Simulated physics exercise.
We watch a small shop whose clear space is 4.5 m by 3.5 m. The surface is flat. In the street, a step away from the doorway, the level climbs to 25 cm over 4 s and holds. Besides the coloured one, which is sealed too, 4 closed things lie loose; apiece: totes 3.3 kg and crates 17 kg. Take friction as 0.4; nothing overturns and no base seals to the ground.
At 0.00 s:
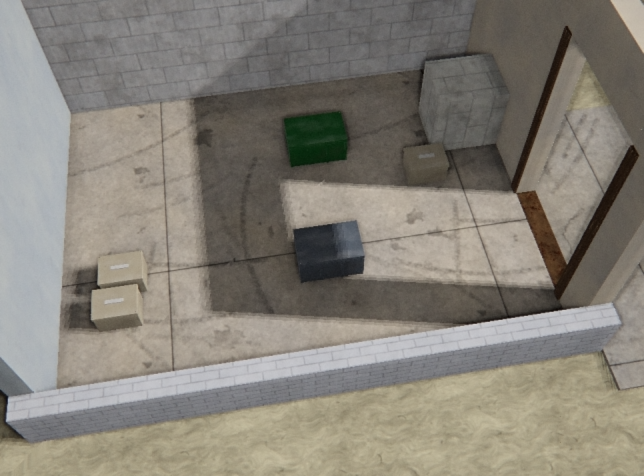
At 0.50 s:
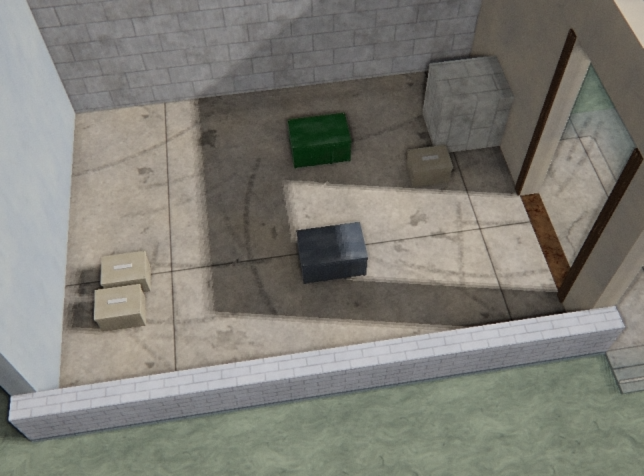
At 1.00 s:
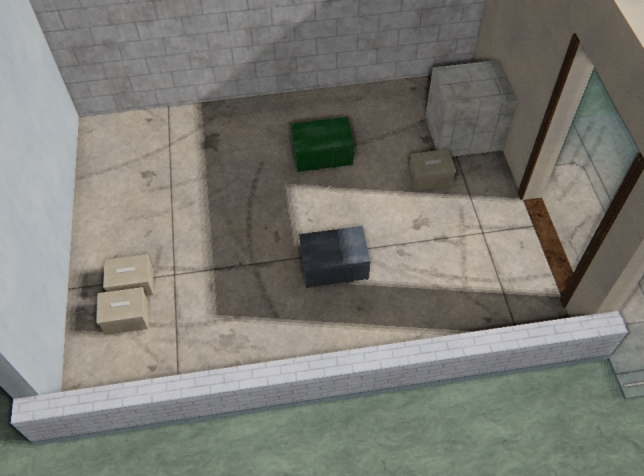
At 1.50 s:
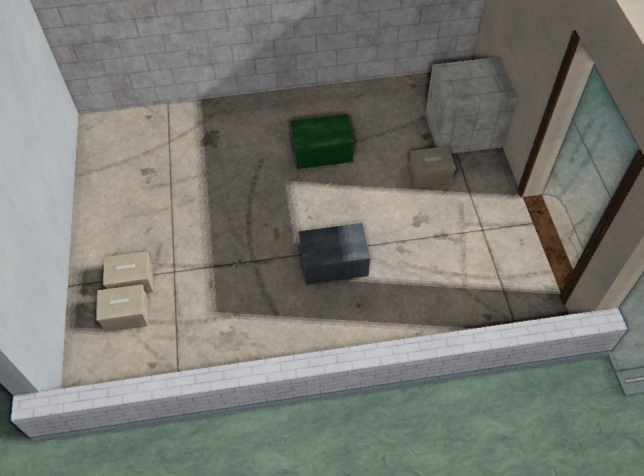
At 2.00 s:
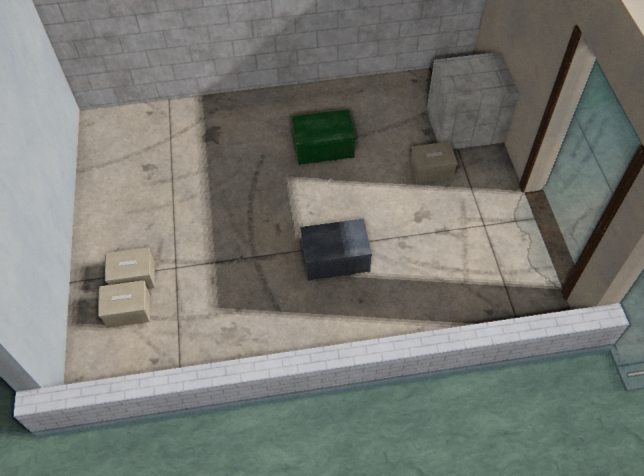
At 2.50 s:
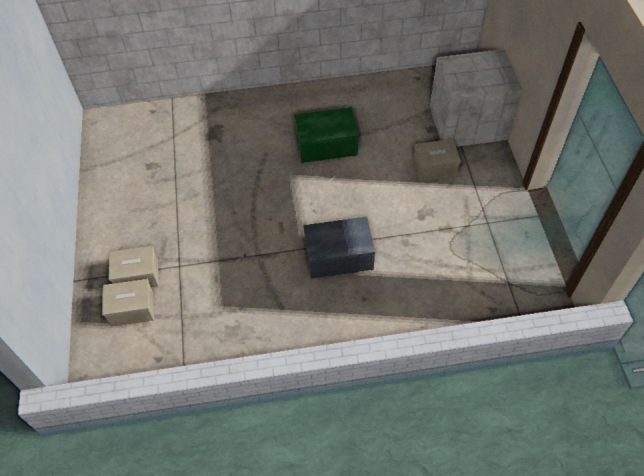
In this clip, greenish water spreads over the ground outside a small walled room, then crosses the doorway at right and creeps a short way across the floor, while the green crate and the other boxes inside stay still.
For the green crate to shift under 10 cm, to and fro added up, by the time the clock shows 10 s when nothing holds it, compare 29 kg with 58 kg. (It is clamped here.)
I expect that the lower weight is enough.
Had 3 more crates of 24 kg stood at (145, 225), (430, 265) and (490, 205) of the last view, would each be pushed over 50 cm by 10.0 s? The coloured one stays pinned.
In that order: Past it, over, more.
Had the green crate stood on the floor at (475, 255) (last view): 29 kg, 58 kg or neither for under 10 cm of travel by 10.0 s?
It takes the larger.
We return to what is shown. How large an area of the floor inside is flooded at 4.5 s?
About 6.5 m2.
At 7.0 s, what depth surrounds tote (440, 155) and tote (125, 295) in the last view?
Roughly 2 and 13 cm.
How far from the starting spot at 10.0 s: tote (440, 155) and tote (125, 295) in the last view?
In that order: 80 cm, 250 cm.
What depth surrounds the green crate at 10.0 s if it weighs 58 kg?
About 11 cm.
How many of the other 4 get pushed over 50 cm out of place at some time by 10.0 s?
I count 4.
After 3.5 s the green crate would be 0 cm from its start with 29 kg and 0 cm from its start with 58 kg; 0 cm of water round it then.
After 4.5 s the green crate would be 0 cm from its start with 29 kg and 0 cm from its start with 58 kg; 2 cm of water round it then.
After 7.0 s the green crate would be 0 cm from its start with 29 kg and 0 cm from its start with 58 kg; 4 cm of water round it then.
After 10.0 s the green crate would be 0 cm from its start with 29 kg and 0 cm from its start with 58 kg; 11 cm of water round it then.
